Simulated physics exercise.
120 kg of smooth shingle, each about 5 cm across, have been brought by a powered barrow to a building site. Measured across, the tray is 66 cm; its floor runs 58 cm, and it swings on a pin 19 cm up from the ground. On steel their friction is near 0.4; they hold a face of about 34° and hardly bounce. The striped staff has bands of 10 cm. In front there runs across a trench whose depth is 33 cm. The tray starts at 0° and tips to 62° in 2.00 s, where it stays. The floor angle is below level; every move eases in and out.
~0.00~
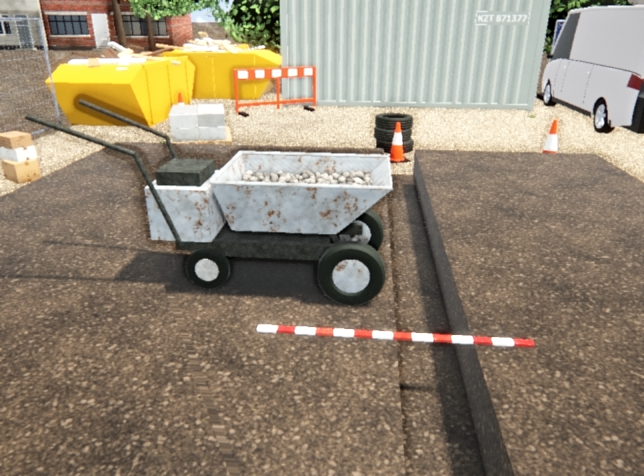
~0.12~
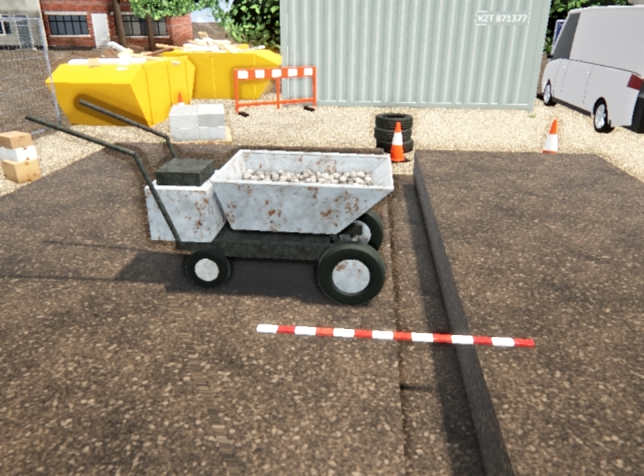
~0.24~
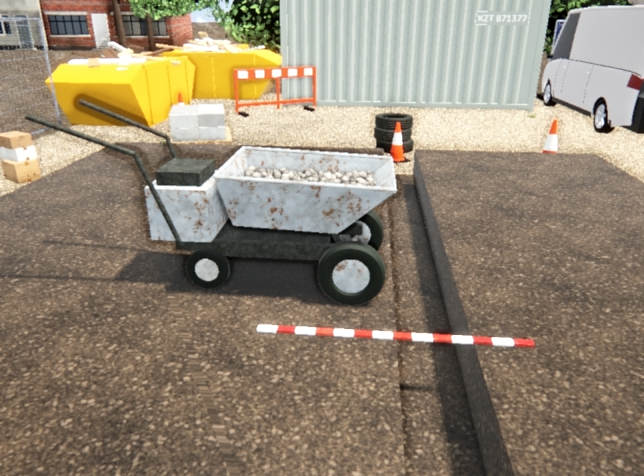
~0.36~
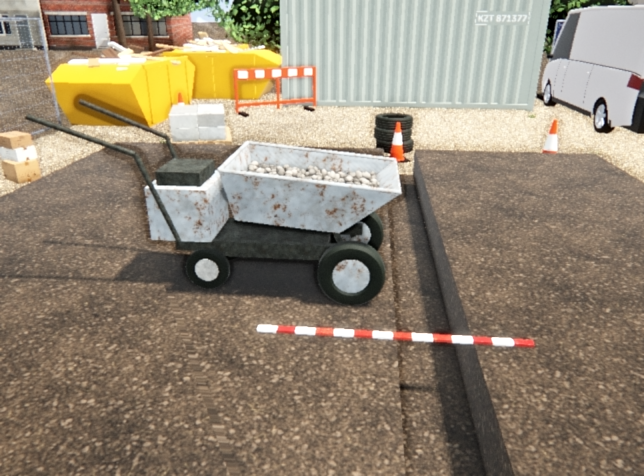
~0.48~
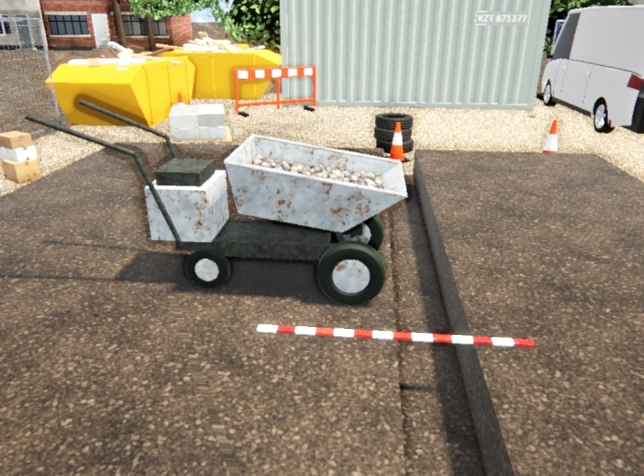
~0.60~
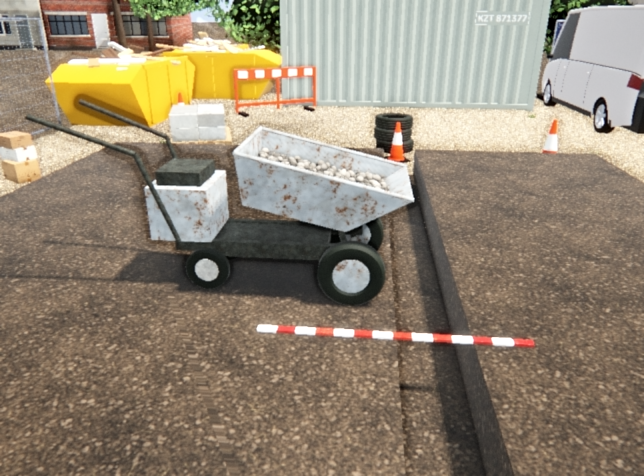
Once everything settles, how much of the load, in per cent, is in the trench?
Once it settles, about 28 per cent of the load is there.
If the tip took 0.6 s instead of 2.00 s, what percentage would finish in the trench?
About 15%.
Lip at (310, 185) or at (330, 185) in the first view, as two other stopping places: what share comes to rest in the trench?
It'd be around 100 per cent and after that around 100 per cent.
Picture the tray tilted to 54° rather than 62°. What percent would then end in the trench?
I'd guess some 40 in a hundred.
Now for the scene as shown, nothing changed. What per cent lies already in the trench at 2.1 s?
Roughly 5% by that time.
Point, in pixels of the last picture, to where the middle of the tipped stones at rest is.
Roughly (488, 282), I'd say.
After 1.5 s the floor is at 52°; 100 % in the tray; the foremost stones are at (447, 229).
After 2.1 s the floor is at 62°; 42 % in the tray, 5 % in the trench, 52 % past the trench; the foremost stones are at (550, 284).
After 2.5 s the floor is at 62°; 16 % in the tray, 12 % in the trench, 72 % past the trench; the foremost stones are at (616, 295).
After 4.4 s the floor is at 62°; 0 % in the tray, 28 % in the trench, 72 % past the trench; the foremost stones are past the picture's edge.
